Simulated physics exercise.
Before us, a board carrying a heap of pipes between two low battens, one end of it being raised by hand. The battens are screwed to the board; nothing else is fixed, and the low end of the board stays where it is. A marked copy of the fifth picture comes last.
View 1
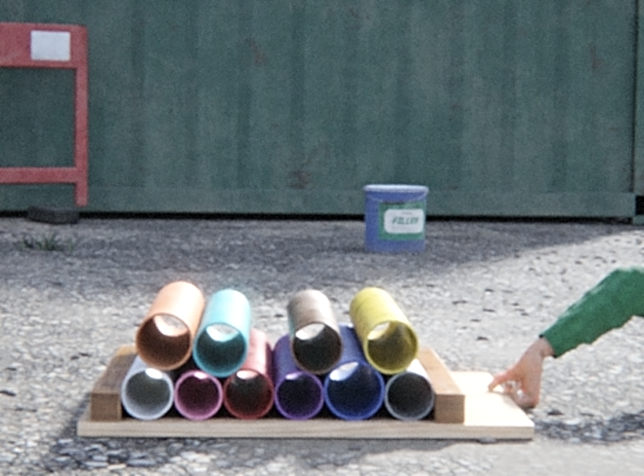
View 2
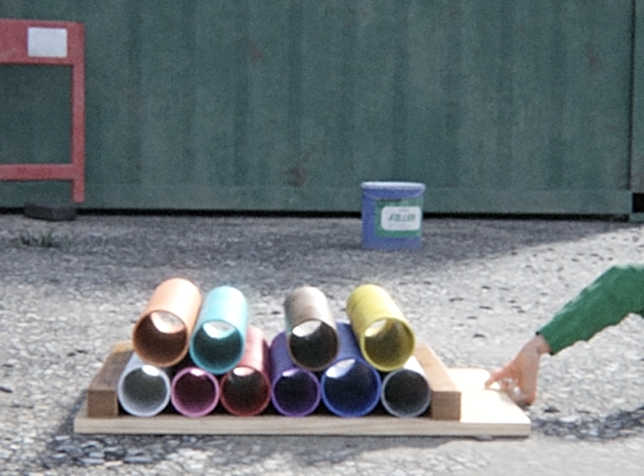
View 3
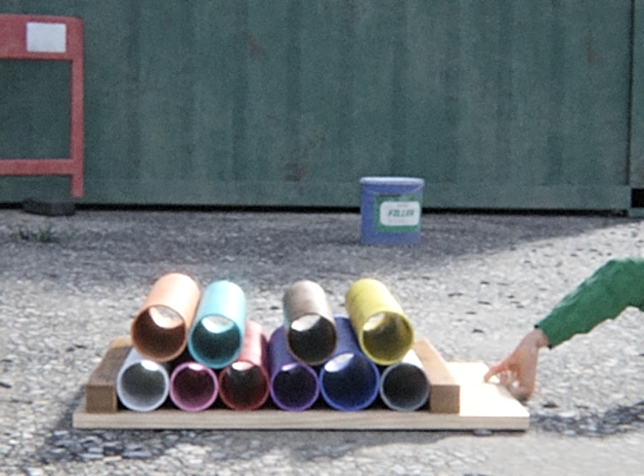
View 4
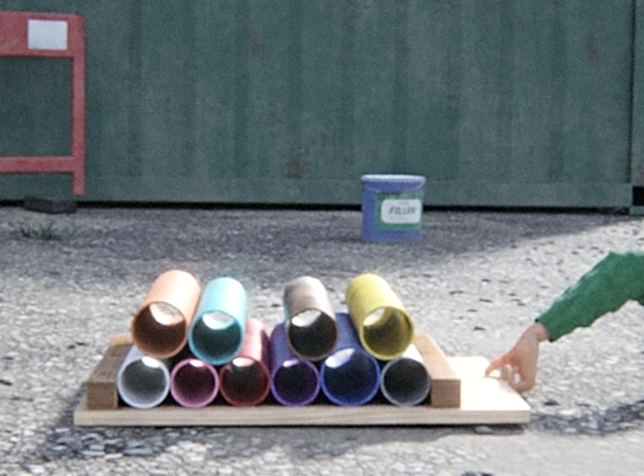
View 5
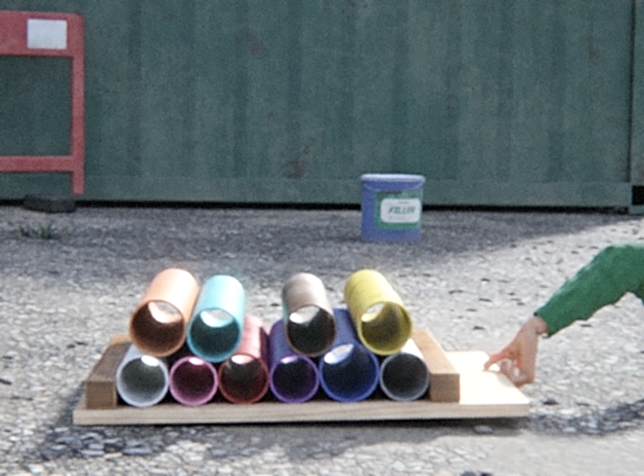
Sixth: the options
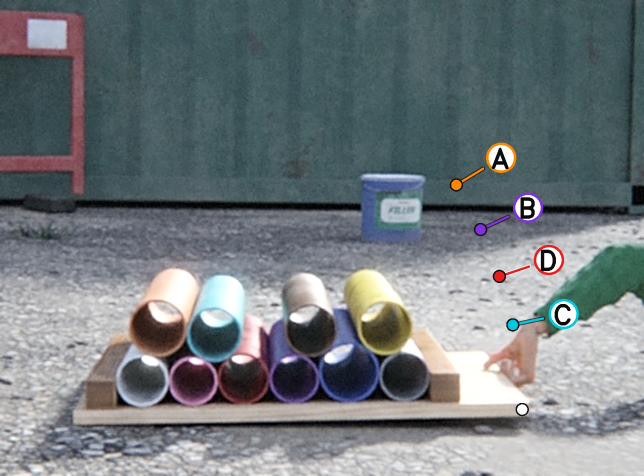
Colourful pipes stacked between wooden battens on a board, staying in place as a green-sleeved hand barely raises the right end.
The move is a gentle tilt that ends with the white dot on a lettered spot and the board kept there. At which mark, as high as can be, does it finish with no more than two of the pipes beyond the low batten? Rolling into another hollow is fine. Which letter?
It can be raised to D.
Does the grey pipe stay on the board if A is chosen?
Yes.
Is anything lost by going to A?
At A: Yes.
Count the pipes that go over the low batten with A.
It comes to three.
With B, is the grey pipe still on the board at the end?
The grey pipe: Yes.
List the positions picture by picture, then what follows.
The first picture shows grey pipe (410, 395); turquoise pipe (221, 349); brown pipe (317, 348).
The second picture shows brown pipe (314, 344); orange pipe (161, 338).
The third picture shows board (298, 379); blue pipe (349, 381); grey pipe (405, 386); purple pipe (294, 386).
The fourth picture shows board (299, 375); white pipe (143, 382); pink pipe (194, 383).
The fifth picture shows board (298, 371); white pipe (142, 380); pink pipe (193, 381).
On the copy, A at (456, 185); B at (480, 229); C at (513, 325); D at (500, 276); the white dot at (522, 409).
On D. First, board at 18°.
Then, board at 19°.
Finally, board at 19°, two over the low batten (turquoise, orange).
By contrast, A three over the low batten (turquoise, brown, orange); B three over the low batten (turquoise, brown, orange); C none over the low batten.
